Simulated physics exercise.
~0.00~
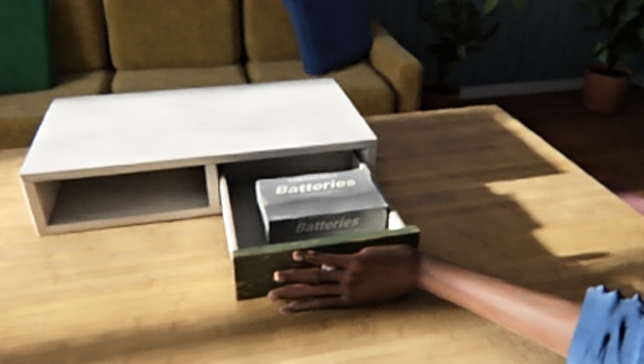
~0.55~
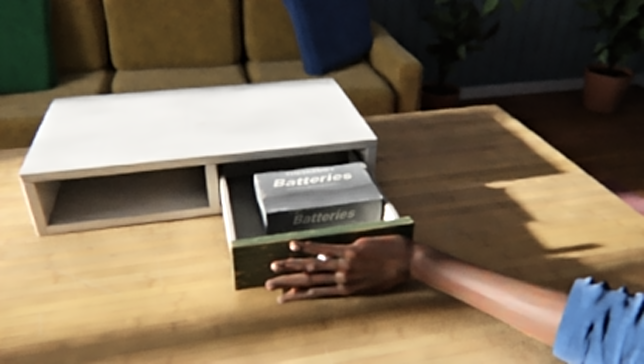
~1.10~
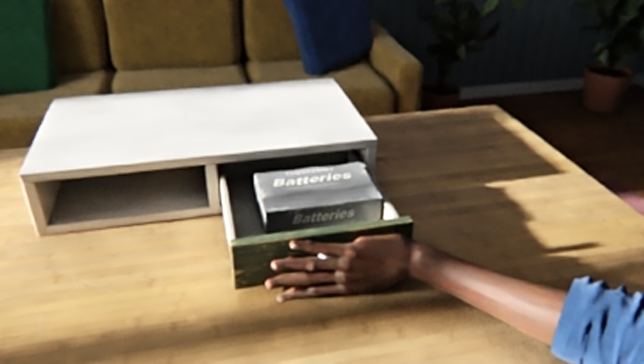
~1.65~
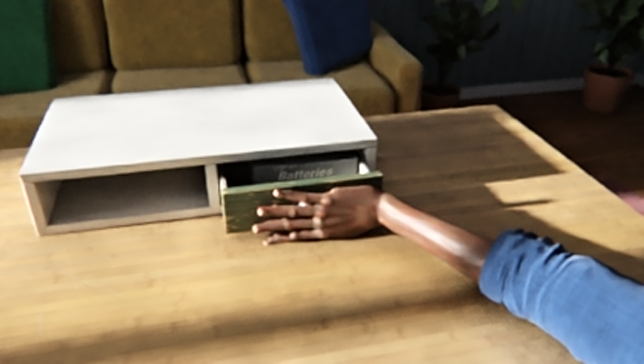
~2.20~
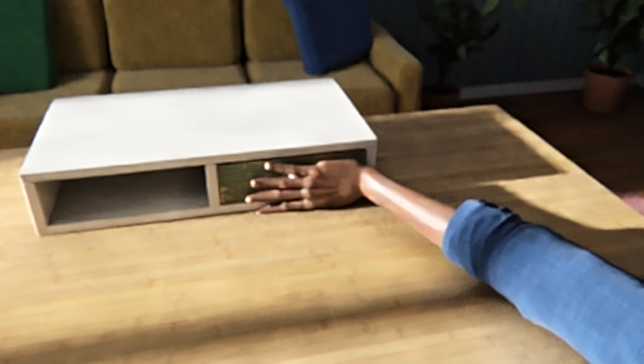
At first, a low white-topped cabinet sits on a wooden table in front of a sofa, its right-hand drawer pulled out with grey boxes labelled "Batteries" inside. A hand reaching in from the right rests against the dark green drawer front. The drawer slides in very slightly, then pauses with the hand still pressed to it. Next the hand pushes it much farther, until it is about half in and only part of the boxes shows. Finally, the hand pushes the drawer flush with the cabinet, hiding the boxes completely, while the compartment on the left stays open and empty.
